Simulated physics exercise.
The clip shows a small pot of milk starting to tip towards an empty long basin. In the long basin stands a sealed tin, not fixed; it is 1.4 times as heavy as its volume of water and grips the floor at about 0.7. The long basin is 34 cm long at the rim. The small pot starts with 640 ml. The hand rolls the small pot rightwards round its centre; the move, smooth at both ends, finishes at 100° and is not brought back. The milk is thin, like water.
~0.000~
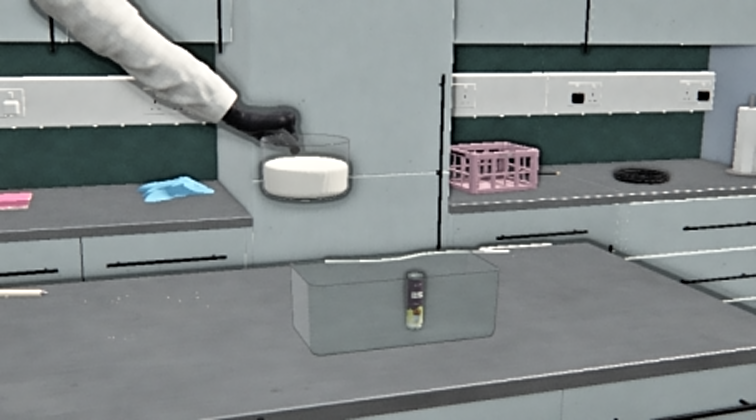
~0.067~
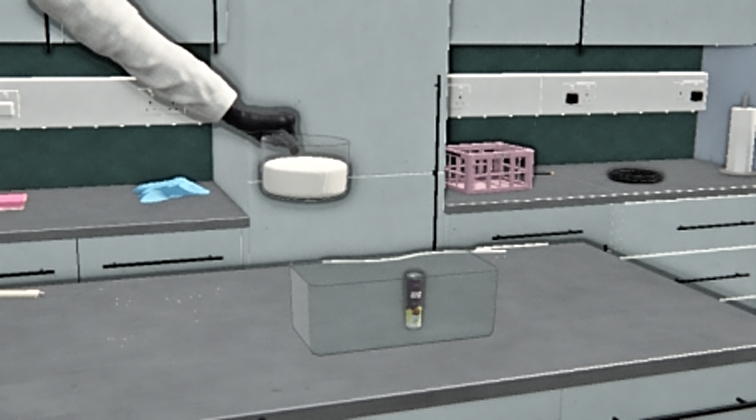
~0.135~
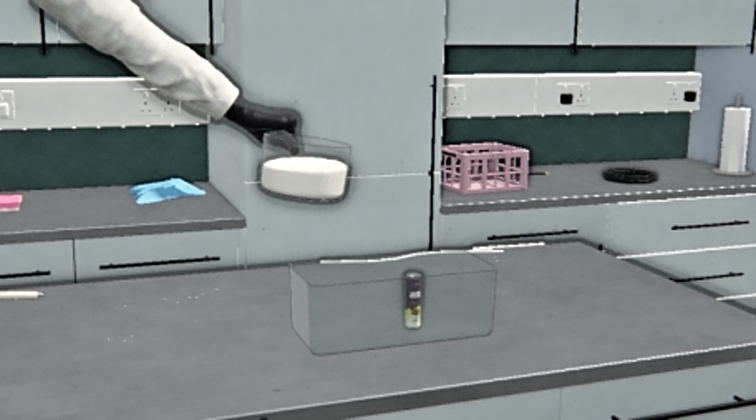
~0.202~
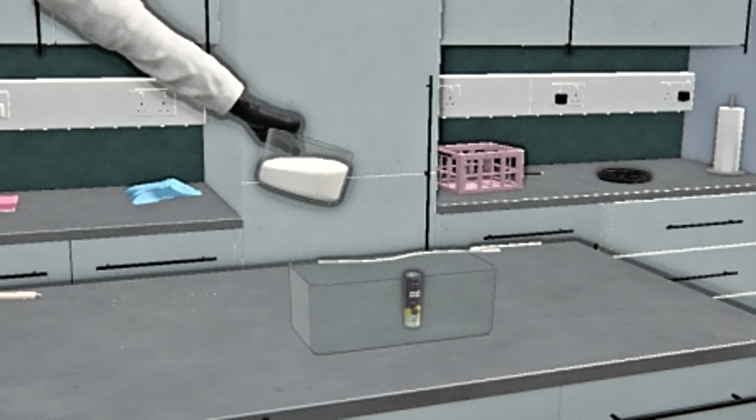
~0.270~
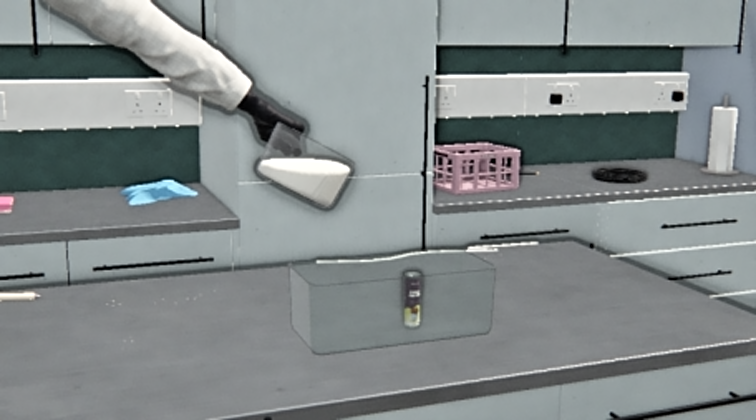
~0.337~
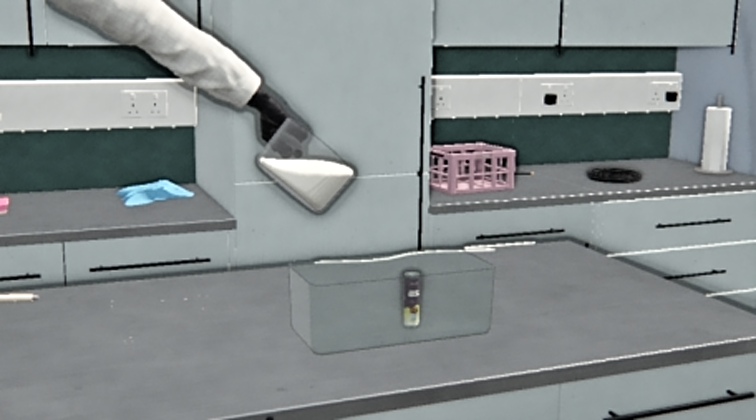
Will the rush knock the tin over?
The tin keeps standing.
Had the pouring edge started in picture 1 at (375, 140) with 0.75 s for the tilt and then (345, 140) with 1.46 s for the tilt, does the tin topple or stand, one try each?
First it goes over; then it keeps standing.
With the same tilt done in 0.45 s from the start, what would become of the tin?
Then it stays up.
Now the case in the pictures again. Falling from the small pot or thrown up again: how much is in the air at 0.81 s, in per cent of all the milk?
Some 14 per cent.
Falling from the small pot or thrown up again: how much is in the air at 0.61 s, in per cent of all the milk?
Near 44 in a hundred.
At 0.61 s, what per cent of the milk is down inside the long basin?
Some 14 per cent.
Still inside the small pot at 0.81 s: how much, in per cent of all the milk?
About 14 per cent.
By 0.61 s the tilt is 92° and 41 per cent is still to pour; the tin stands where it began.
By 0.81 s the tilt is 100° and 13 per cent is still to pour; the tin stands where it began.
By 1.02 s the tilt is 100° and 3 per cent is still to pour; the tin stands where it began.
By 1.25 s the tilt is 100° and 0 per cent is still to pour; the tin stands where it began.
At rest the tin stands where it began.
